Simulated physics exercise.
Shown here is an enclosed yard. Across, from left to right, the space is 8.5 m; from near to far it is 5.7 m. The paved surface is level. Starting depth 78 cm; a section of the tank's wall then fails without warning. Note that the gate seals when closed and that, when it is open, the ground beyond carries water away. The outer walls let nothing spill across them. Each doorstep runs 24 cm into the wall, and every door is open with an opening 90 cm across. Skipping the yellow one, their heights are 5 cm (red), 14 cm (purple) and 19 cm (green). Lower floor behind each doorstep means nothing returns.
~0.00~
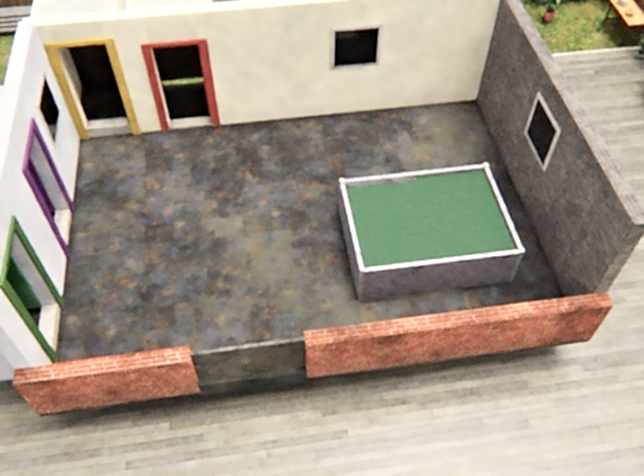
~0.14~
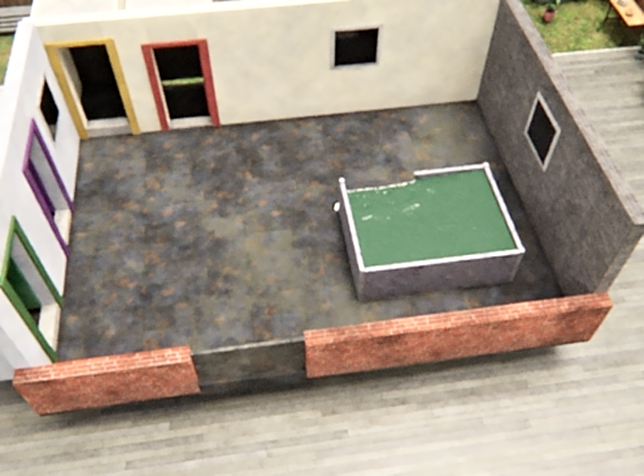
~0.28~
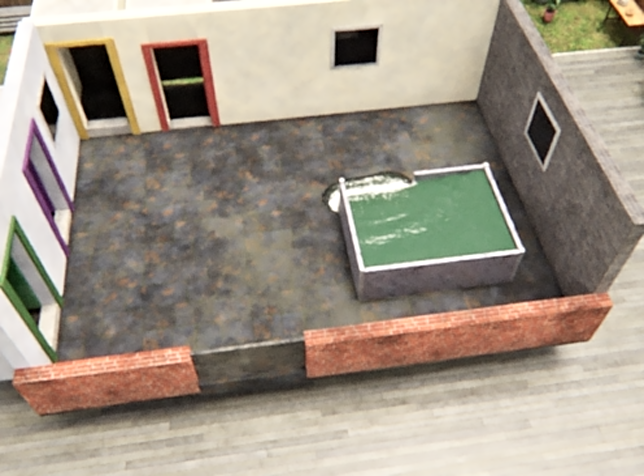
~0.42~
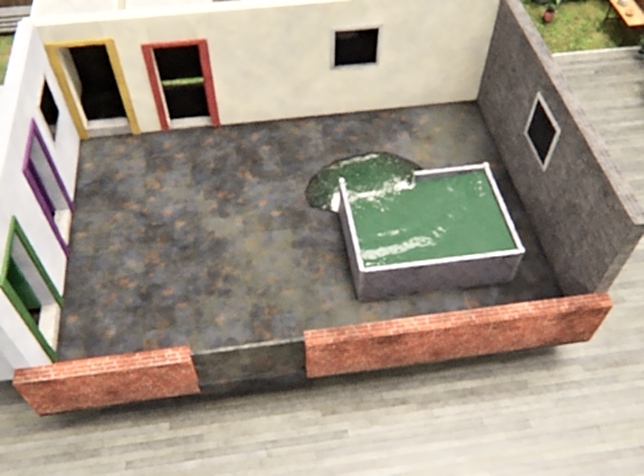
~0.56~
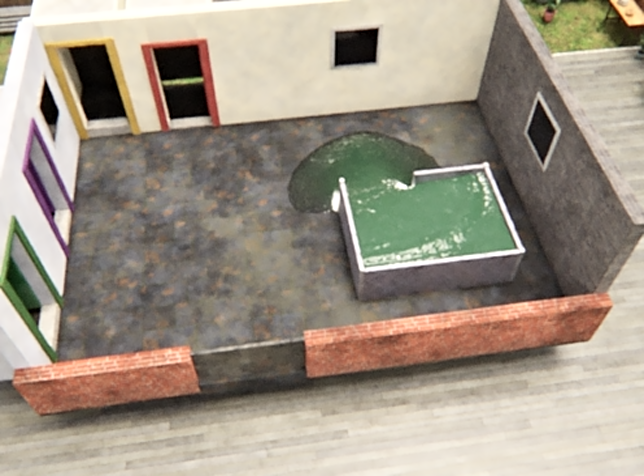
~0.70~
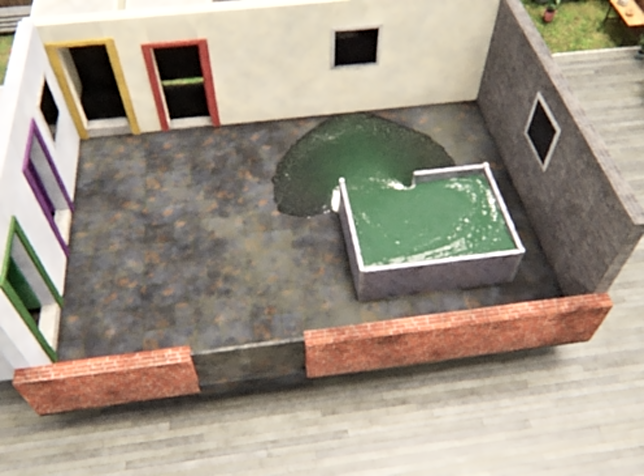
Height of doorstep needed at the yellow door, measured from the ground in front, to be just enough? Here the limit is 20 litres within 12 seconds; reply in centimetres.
Approximately 16 cm.
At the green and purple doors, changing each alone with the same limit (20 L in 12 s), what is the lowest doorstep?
About 9.5 cm at green and about 9.5 cm at purple.
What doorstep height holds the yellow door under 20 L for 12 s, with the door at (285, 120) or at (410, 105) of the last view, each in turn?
About 27 cm for the first and 21 cm for the second.
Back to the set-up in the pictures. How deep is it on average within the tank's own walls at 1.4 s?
53 cm, roughly.
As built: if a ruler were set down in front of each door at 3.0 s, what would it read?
Lab note, cm: Yellow 9; red 11; purple 0; green 0.
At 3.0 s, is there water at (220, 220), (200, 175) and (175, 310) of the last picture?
First bone-dry, second wet through, third bone-dry.
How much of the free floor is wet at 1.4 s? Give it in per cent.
25 %.
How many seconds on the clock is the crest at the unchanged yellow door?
I'd guess close to 5.0 seconds.
After 1.4 s water covers 25 % of the floor, deepest (44 cm) near (360, 204); it has not reached the yellow door.
After 3.0 s water covers 40 % of the floor, deepest (36 cm) near (468, 103); 9 cm at the yellow door, 0 litres in over its 23 cm doorstep.
After 12.0 s water covers 100 % of the floor, deepest (14 cm) near (298, 126); 9 cm at the yellow door, 2 litres in over its 23 cm doorstep.
At the yellow door as built, the water arrived by 2.3 s and peaked near 20 cm at 5.0 s.
Run again over the same 12 s with other heights there, 32 litres in over 14.5 cm, 7 litres over 20 cm. The limit of 20 litres is kept from about 16 cm up.
